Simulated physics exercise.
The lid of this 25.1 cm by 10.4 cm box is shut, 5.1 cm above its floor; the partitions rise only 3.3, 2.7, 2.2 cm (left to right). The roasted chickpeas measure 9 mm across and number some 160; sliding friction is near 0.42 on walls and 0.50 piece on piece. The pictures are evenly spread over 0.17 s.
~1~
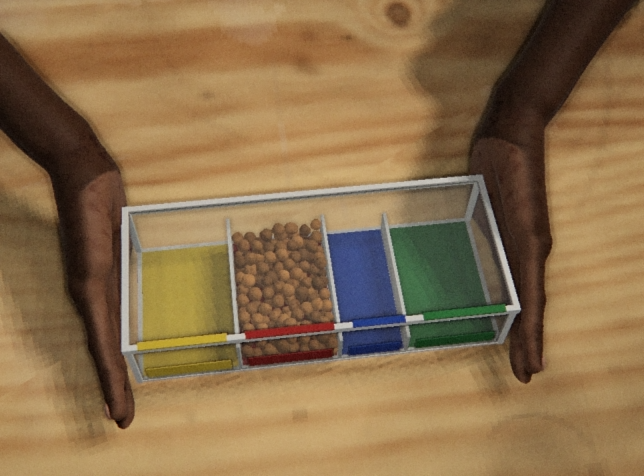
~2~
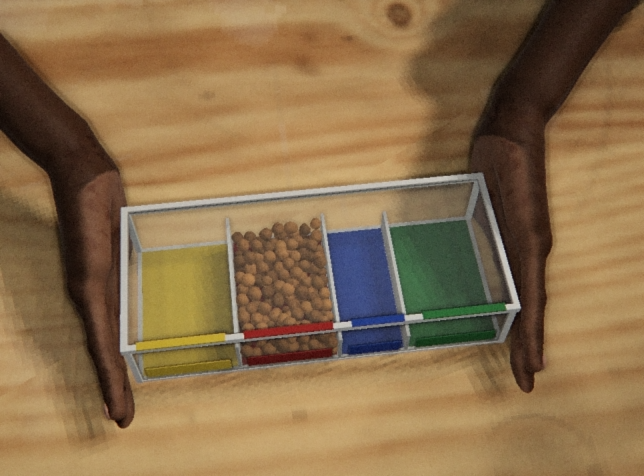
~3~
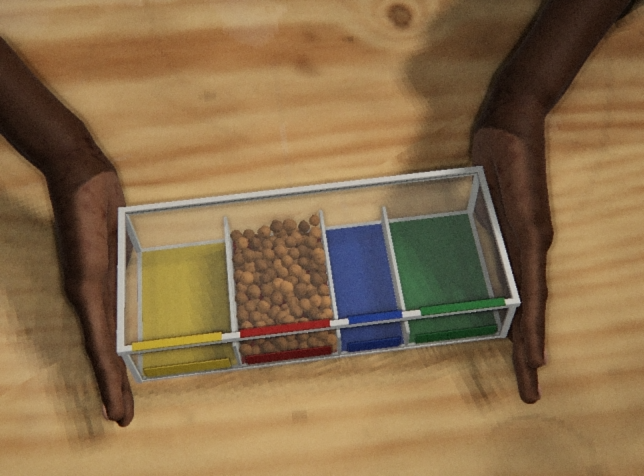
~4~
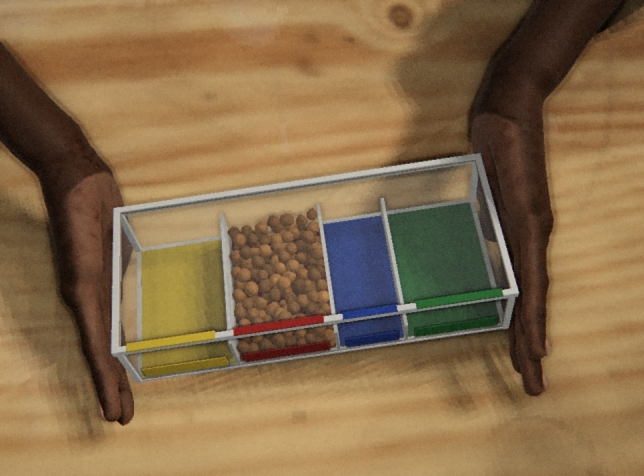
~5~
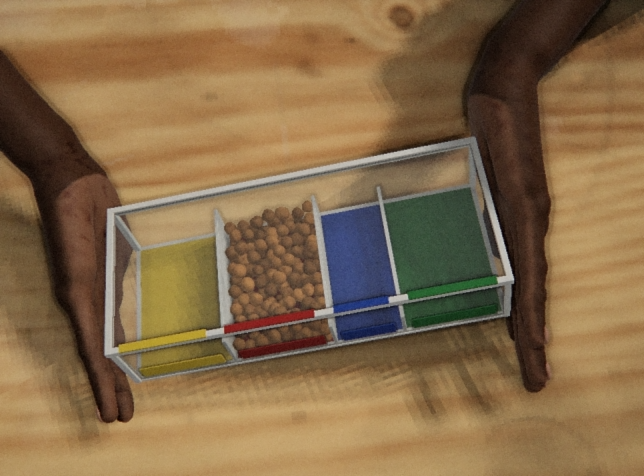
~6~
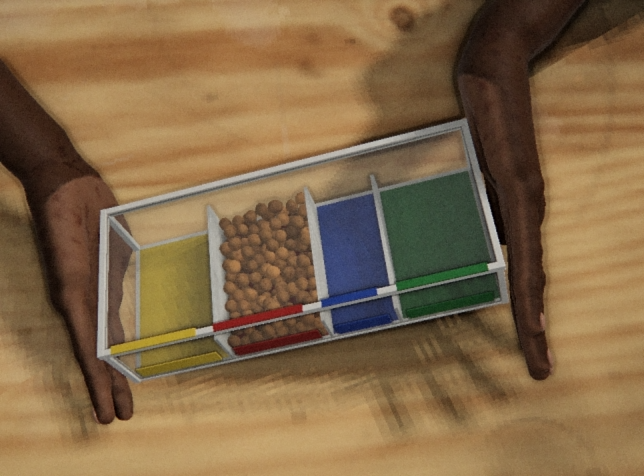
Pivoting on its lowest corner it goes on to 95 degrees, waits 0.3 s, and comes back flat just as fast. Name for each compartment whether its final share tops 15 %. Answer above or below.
Red: Above, blue: Below, green: Below, yellow: Above.
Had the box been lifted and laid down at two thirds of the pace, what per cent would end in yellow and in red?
Yellow 55; red 45.
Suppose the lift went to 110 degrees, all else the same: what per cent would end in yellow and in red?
In that case yellow 50; red 50.
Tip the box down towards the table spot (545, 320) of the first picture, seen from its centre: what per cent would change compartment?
About 85 per cent.
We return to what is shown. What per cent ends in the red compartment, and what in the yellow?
Red 50; yellow 50.
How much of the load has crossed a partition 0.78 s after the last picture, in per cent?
About 40 per cent.
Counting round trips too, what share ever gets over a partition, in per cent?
Some 50 per cent.
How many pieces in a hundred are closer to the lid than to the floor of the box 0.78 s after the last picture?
Roughly 60 per cent.
Then, 0.78 s after the last picture, tilt 95 degrees; red 60 %, yellow 40 %.
Then, 1.30 s after the last picture, tilt 52 degrees; red 55 %, yellow 45 %.
Then, 1.88 s after the last picture, tilt 0 degrees; red 50 %, yellow 50 %.
In the end, red 50 %, blue 0 %, green 0 %, yellow 50 %.
